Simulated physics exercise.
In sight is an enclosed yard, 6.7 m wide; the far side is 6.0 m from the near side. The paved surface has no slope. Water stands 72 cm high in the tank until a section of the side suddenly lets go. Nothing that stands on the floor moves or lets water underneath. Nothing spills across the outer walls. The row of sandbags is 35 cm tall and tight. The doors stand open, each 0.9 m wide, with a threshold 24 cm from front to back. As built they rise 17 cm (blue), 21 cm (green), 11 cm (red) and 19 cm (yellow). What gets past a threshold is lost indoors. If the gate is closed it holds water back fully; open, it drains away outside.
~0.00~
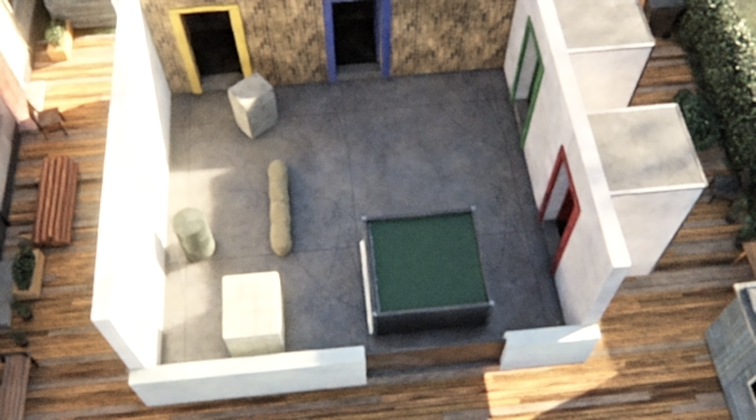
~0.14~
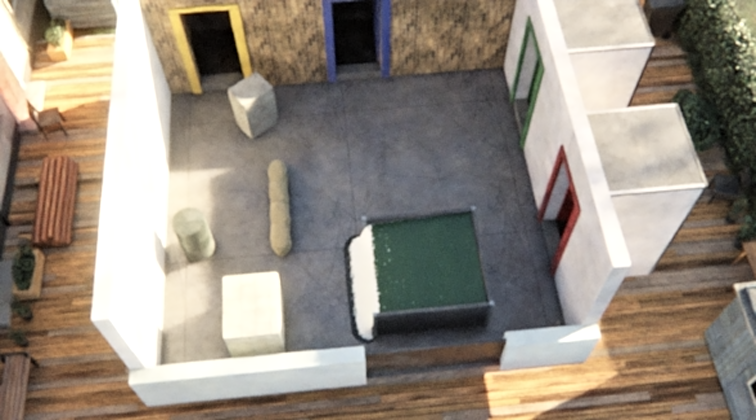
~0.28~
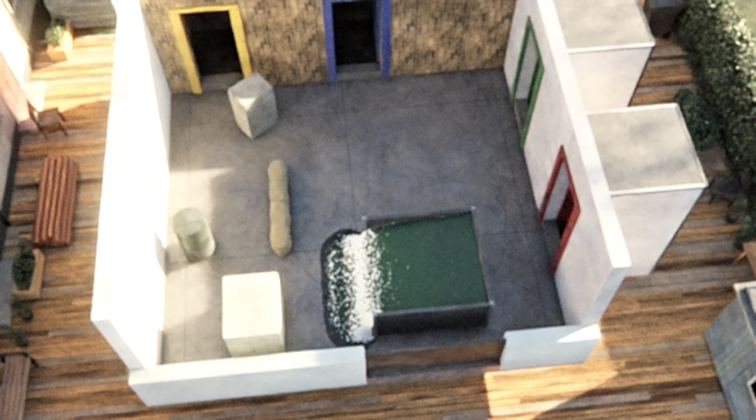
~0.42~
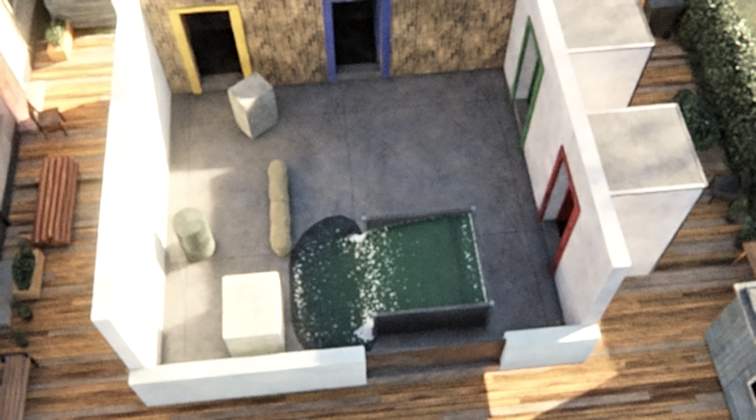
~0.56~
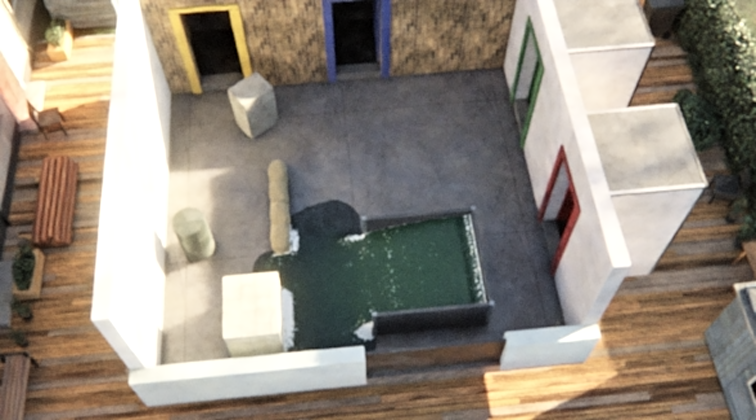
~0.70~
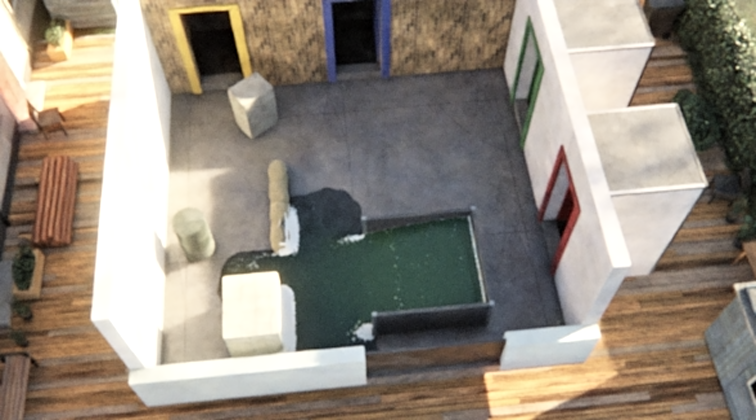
Walled yard with open coloured doors, dark green water pouring from a tank's left side and spreading around a pale block and post.
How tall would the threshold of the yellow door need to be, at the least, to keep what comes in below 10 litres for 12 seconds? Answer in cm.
About 12 cm.
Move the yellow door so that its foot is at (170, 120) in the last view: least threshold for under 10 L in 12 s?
About 12.0 cm.
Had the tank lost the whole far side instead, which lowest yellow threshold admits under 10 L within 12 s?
Some 6.5 cm.
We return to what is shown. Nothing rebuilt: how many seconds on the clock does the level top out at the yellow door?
At about 3.8 s.
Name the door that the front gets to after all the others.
Last comes the green one.
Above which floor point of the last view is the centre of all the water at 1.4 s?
Around (351, 288).
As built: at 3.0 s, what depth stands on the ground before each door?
In cm: Blue 10, green 0, red 0, yellow 3.
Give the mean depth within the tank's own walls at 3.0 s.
About 13 cm.
After 1.4 s water covers 25 % of the floor, deepest (44 cm) near (292, 310); it has not reached the yellow door.
After 3.0 s water covers 55 % of the floor, deepest (34 cm) near (228, 346); 3 cm at the yellow door, 0 litres in over its 19 cm threshold.
After 12.0 s water covers 95 % of the floor, deepest (10 cm) near (532, 277); 6 cm at the yellow door, 0 litres in over its 19 cm threshold.
At the yellow door as built, the water arrived by 3.0 s and peaked near 16 cm at 3.8 s.
Run again over the same 12 s with other heights there, 22 litres in over 10.5 cm, 3 litres over 14.5 cm. The limit of 10 litres is kept from about 12 cm up.
